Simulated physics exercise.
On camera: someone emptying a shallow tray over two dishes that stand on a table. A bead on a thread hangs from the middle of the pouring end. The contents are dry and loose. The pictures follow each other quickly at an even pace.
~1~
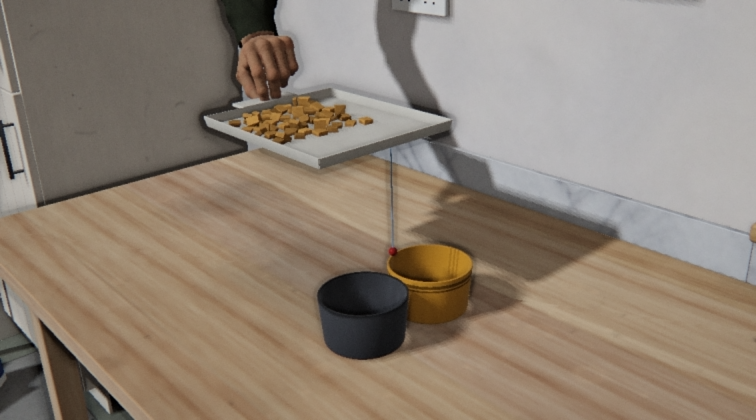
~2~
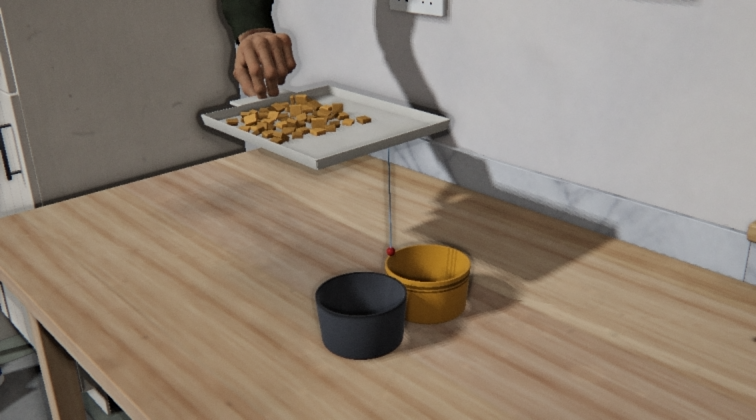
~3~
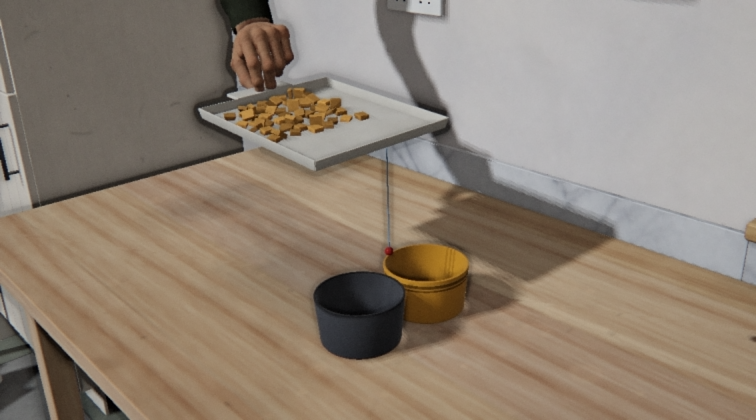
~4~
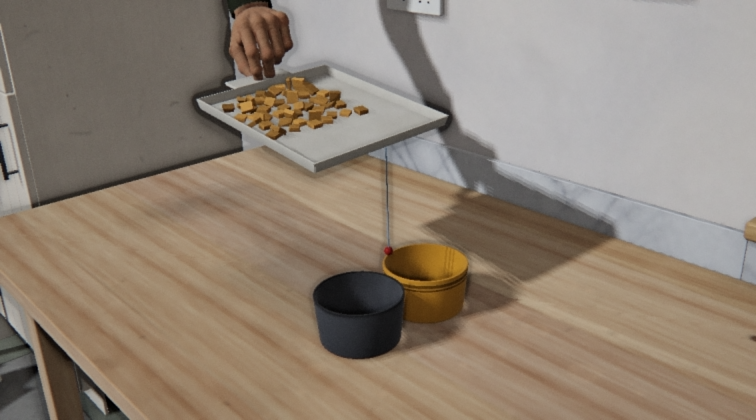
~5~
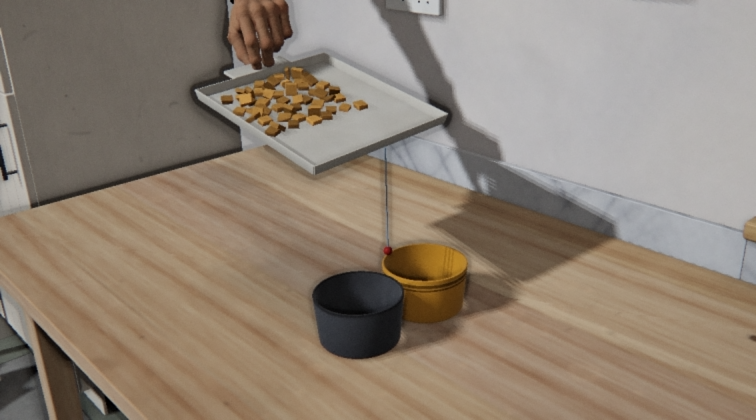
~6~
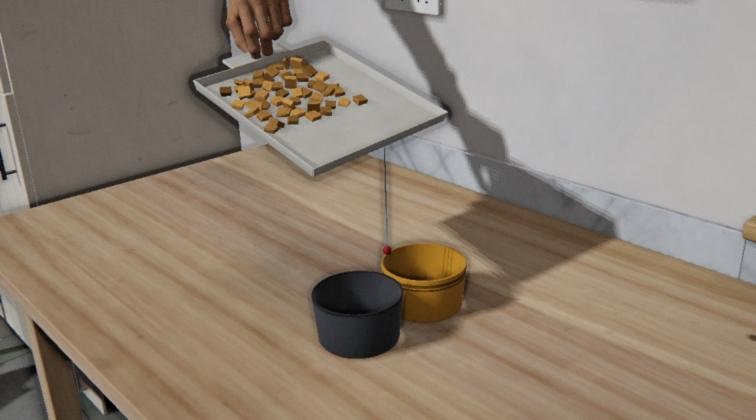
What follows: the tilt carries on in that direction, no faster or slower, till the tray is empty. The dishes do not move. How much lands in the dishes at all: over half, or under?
In the dishes lies the larger part of it.
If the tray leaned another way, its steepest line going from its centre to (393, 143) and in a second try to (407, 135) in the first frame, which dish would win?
One: The right one. Two: The right-hand dish.
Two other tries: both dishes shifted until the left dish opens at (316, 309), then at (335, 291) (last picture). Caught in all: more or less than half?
In turn: Above a half; the larger part.
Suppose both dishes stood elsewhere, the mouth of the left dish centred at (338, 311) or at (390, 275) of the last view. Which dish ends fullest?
At the first place the left one, at the second the dish on the left.
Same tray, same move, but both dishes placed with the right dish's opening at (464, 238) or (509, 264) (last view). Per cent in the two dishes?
First some 0, then 0 per cent.
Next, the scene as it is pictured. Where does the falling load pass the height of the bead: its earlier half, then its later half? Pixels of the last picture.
Around (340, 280) and then (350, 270).
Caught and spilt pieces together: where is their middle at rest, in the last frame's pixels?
Close to (355, 327).
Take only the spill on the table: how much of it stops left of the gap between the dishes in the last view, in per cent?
Some 50 per cent.
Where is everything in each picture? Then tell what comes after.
In the first picture, corners of the pouring end at (319, 158) and (449, 119), level; middle of the load at (290, 122), cereal squares; left dish at (394, 328); right dish at (460, 295); bead on its thread at (393, 251).
In the second picture, corners of the pouring end at (317, 159) and (447, 119), level; middle of the load at (288, 121).
In the third picture, corners of the pouring end at (315, 160) and (445, 117), tipped barely, lowest at the left corner; middle of the load at (286, 116).
In the fourth picture, corners of the pouring end at (315, 162) and (445, 115), tipped a little, lowest at the left corner; middle of the load at (285, 108).
In the fifth picture, corners of the pouring end at (314, 165) and (445, 114), tipped a little, lowest at the left corner; middle of the load at (284, 101).
In the sixth picture, corners of the pouring end at (314, 167) and (444, 112), tipped clearly, lowest at the left corner; middle of the load at (283, 93); left dish at (388, 327); right dish at (455, 293).
Soon, tray tipped steeply; most on the tray; about a quarter in the air.
A while on, tray tipped right over; about two thirds on the tray; about a quarter in the left dish; a small part outside both; a small part in the air.
Towards the end, tray tipped past a quarter turn; most in the left dish; a stray few in the right dish; about a quarter outside both.
Finally, tray tipped past a quarter turn; most in the left dish; a stray few in the right dish; about a quarter outside both.
